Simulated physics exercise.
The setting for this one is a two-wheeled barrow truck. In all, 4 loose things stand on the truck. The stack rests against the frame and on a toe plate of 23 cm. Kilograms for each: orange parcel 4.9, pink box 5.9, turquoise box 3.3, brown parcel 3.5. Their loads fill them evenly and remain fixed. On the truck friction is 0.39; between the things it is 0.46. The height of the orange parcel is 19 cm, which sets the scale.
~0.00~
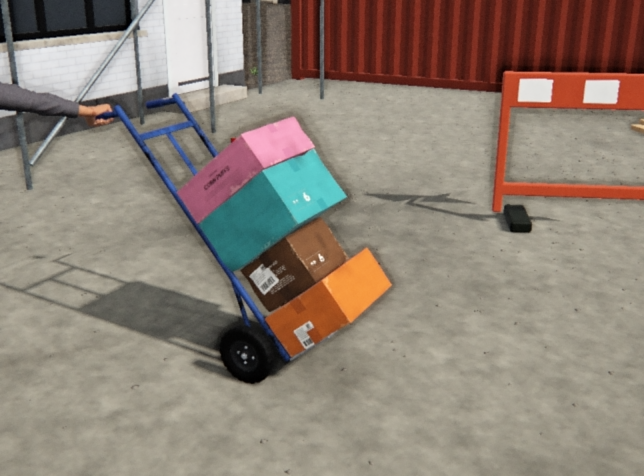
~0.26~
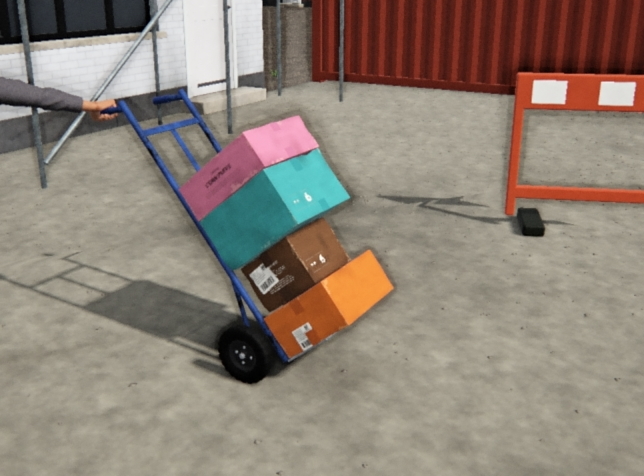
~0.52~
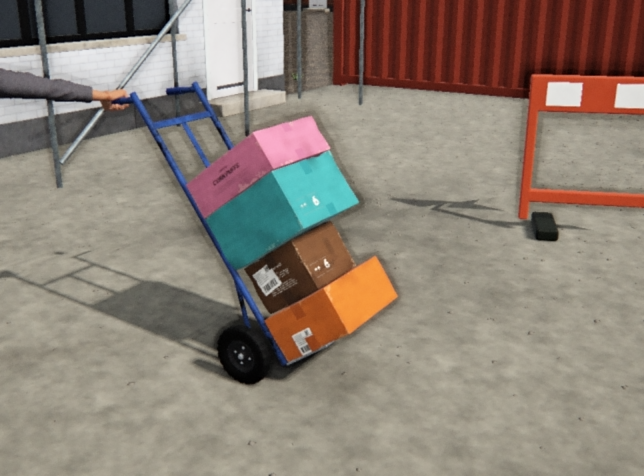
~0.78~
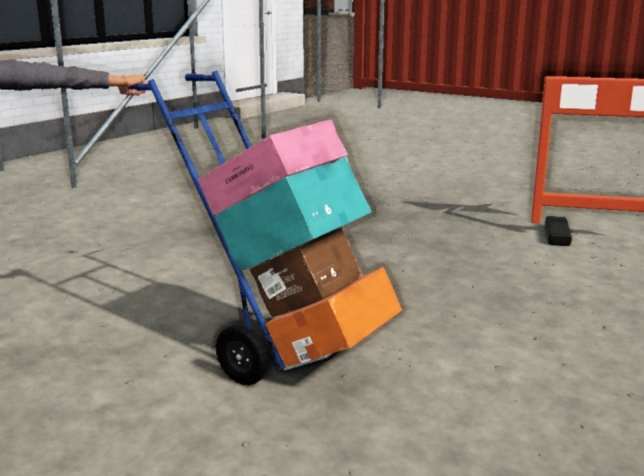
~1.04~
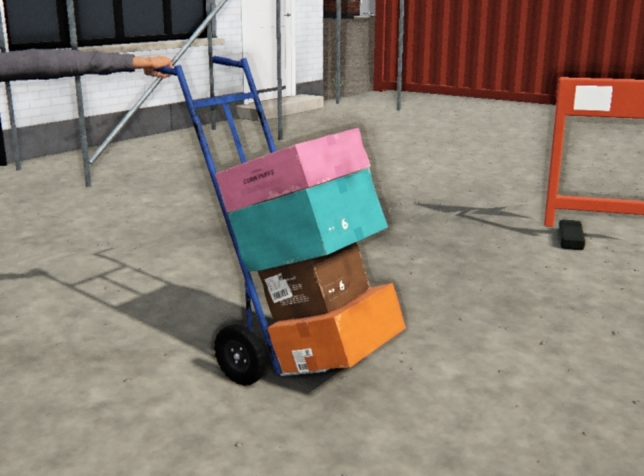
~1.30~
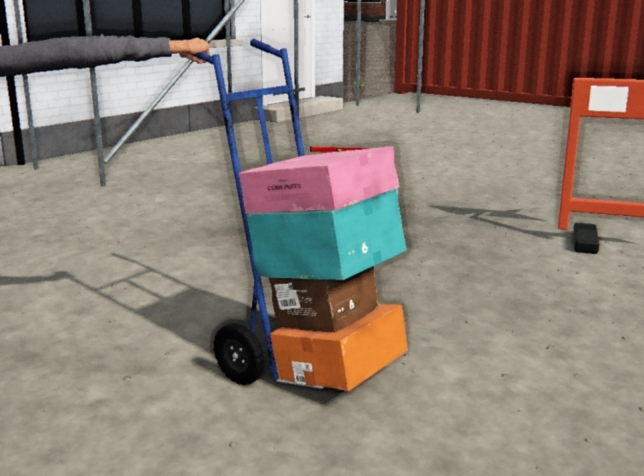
An outstretched arm pushing a tilted blue hand truck steadily toward upright, with four colourful boxes stacked against its frame.
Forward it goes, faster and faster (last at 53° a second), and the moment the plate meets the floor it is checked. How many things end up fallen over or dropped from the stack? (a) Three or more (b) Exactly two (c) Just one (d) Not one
Option a: Three or more.
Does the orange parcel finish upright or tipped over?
The orange parcel is still upright.
After 2.20 s, truck upright; pink box 20° off its base near (397, 215); orange parcel 5° off its base near (343, 358); turquoise box 20° off its base.
After 2.70 s, truck upright; pink box and turquoise box now dropped from the stack; orange parcel 4° off its base near (342, 358); brown parcel 66° off its base.
After 3.00 s, truck upright; brown parcel now dropped from the stack.
In the end (3.8 s), dropped from the stack, pink box, turquoise box and brown parcel; the last one under 10 cm from the start. In the last view, orange parcel near (341, 358), pink box near (624, 471).
